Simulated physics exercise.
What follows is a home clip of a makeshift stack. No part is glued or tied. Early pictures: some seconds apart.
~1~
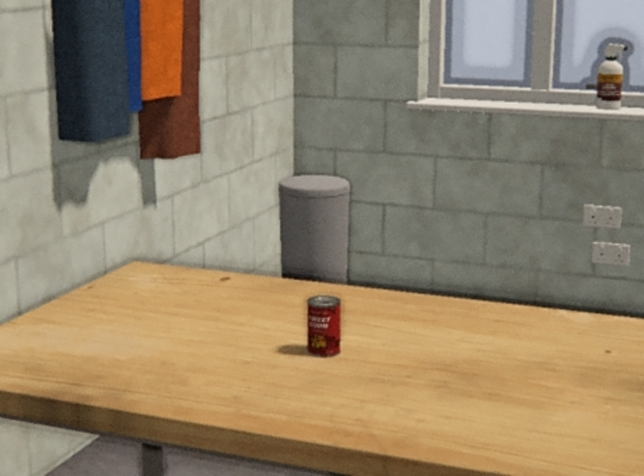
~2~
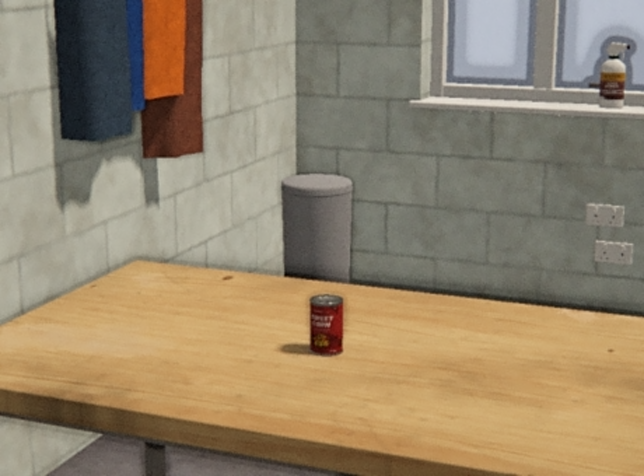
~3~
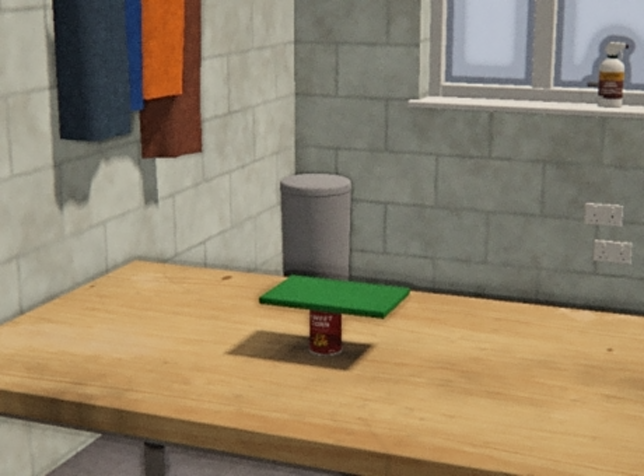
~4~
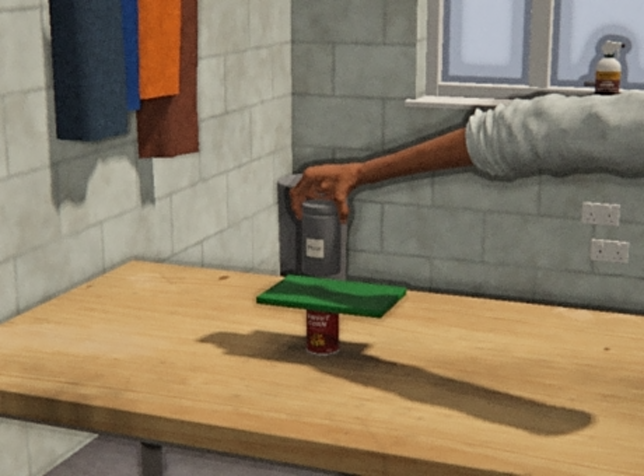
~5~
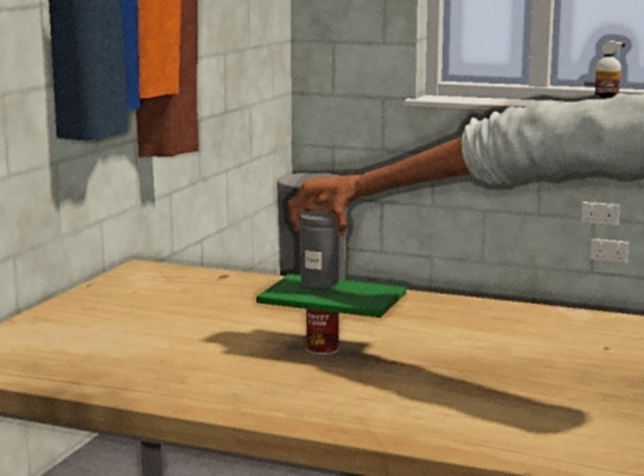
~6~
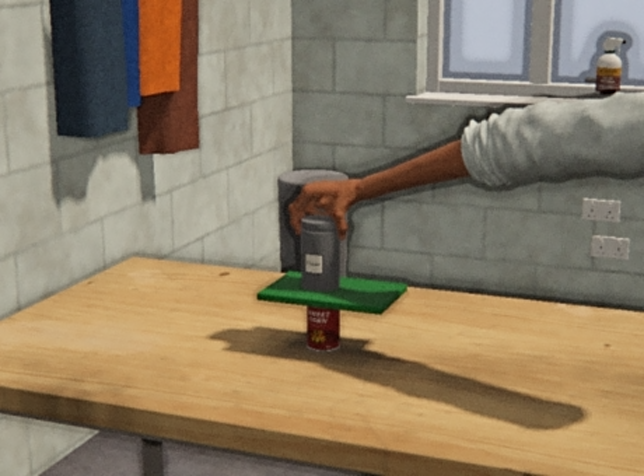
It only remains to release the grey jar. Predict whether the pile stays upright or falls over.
Most likely it remains standing.
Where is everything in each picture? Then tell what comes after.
The last thing is not in view yet, in the first picture.
The last thing is not in view yet, in the second picture.
The last thing is not in view yet; green lid (335, 296), in the third picture.
Still above its spot; grey jar (322, 237); green lid (332, 296), in the fourth picture.
Still above its spot; grey jar (320, 249); green lid (332, 295), in the fifth picture.
Set down, still held; grey jar (320, 253); green lid (333, 292), in the sixth picture.
Then, 0.90 s past the last view, nothing moves.
Then, 1.70 s past the last view, grey jar resting near (320, 253).
Finally, all 3 still in place. Final places as the last picture's camera would see them, grey jar near (319, 253). The stack keeps its balance.
